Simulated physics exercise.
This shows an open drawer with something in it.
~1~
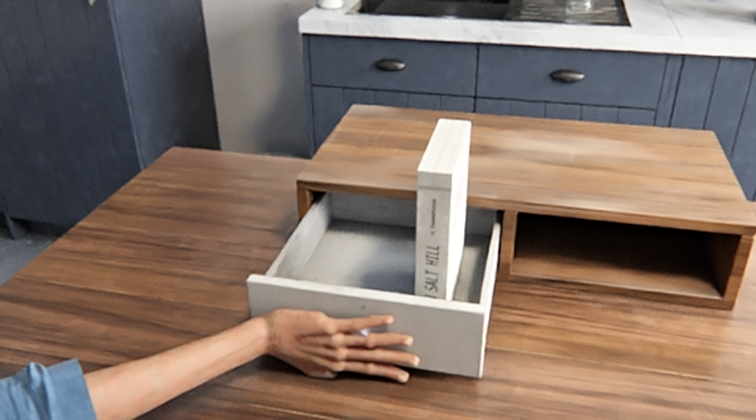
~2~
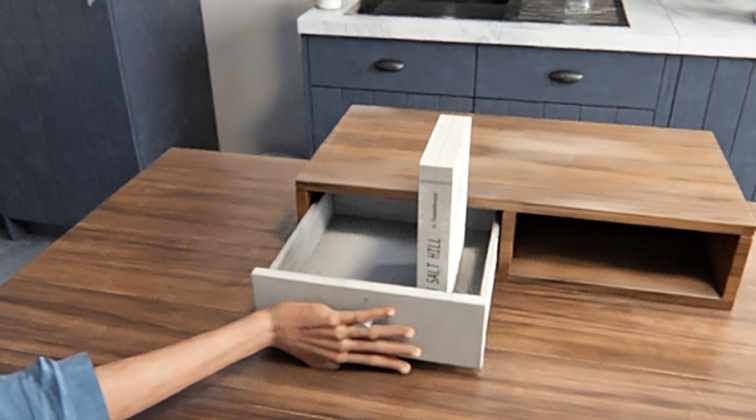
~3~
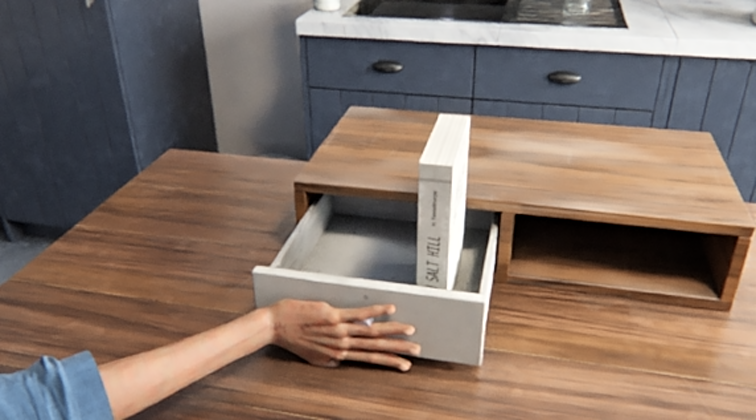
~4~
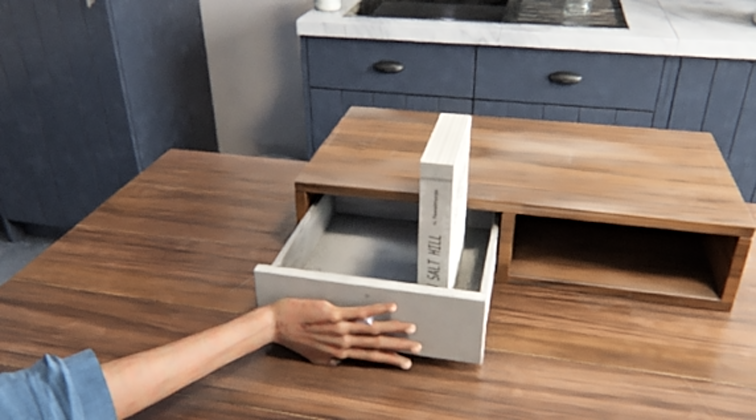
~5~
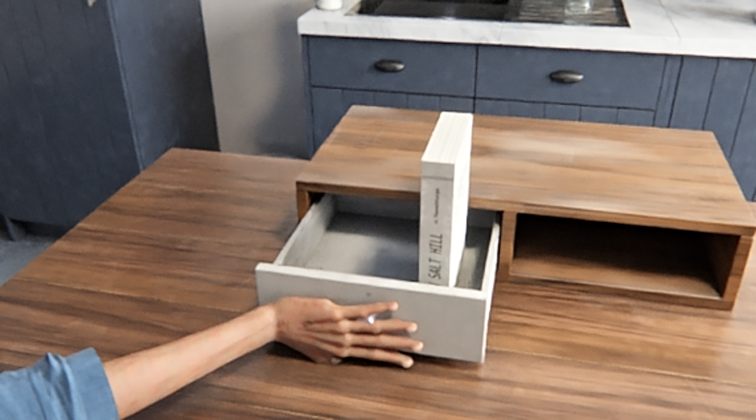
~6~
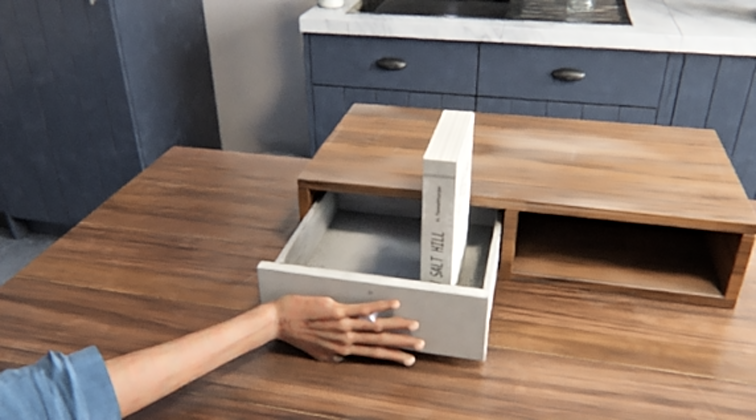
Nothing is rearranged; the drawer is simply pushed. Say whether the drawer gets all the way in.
Outcome: The drawer jams.
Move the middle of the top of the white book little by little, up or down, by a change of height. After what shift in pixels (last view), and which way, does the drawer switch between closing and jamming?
Some 104 pixels, down.
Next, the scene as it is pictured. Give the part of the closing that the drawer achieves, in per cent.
Roughly 20 per cent.
Then, 0.24 s later than the last frame, drawer starting in.
When it is over, the drawer stays ajar.
